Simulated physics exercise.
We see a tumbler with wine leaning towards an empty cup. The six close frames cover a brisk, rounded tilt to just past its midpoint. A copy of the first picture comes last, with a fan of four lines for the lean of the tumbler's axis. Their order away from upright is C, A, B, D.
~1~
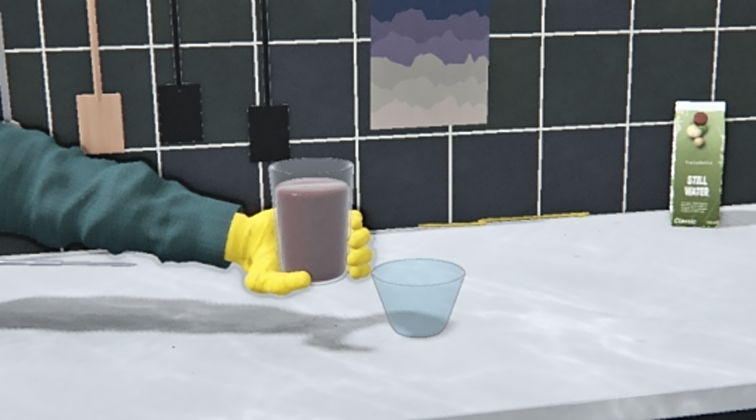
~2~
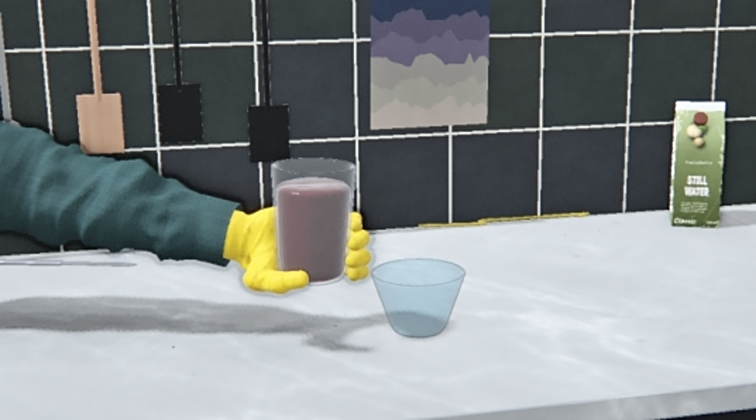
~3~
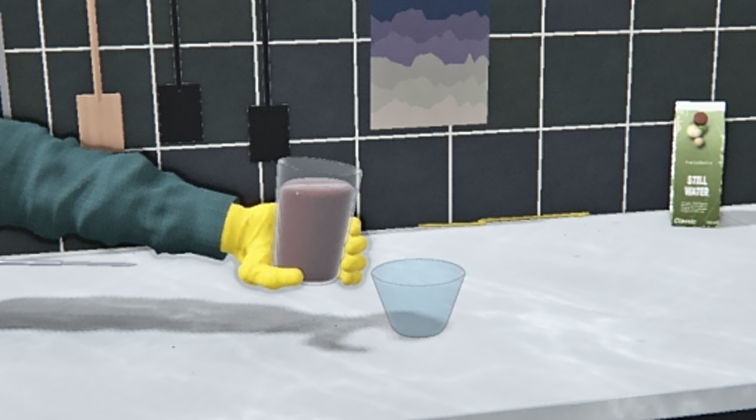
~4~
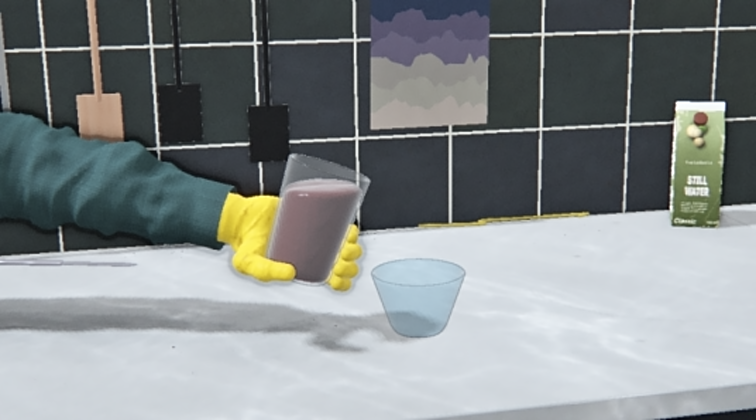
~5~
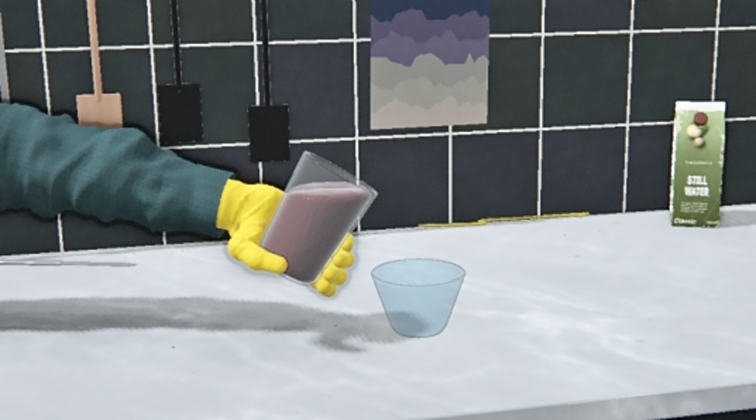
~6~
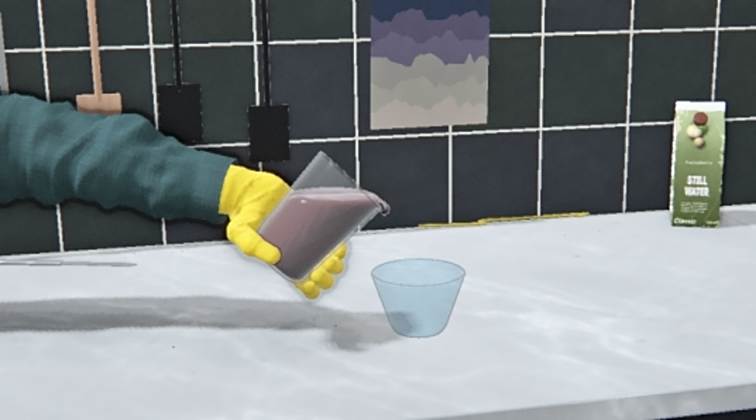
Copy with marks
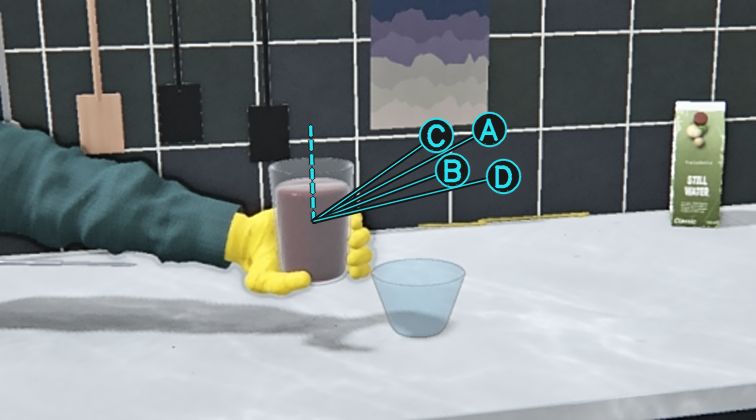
A white marble kitchen counter stands against a dark tiled wall, seen from the front and slightly above by a still camera. A yellow-gloved hand in a green sleeve holds a clear tumbler of dull purplish liquid, left of an empty pale blue cup, with utensils and a cloud print behind and a green carton at right. The hand tilts the tumbler rightward, slowly then further, until liquid slips over its lip.
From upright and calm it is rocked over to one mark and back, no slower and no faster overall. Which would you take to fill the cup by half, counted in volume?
A works best here.
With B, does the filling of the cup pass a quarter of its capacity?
Yes, it does.
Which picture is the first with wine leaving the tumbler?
Picture 6.
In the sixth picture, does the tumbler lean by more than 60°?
No.
On the marked copy, A at (473, 136); B at (436, 174); C at (422, 145); D at (486, 179).
If A is chosen, the cup ends with about 50 % of what it can hold.
If B is chosen, the cup ends with about 69 % of what it can hold.
If C is chosen, the cup ends with about 34 % of what it can hold.
If D is chosen, the cup ends with about 85 % of what it can hold; 5 % of the wine is spilt.
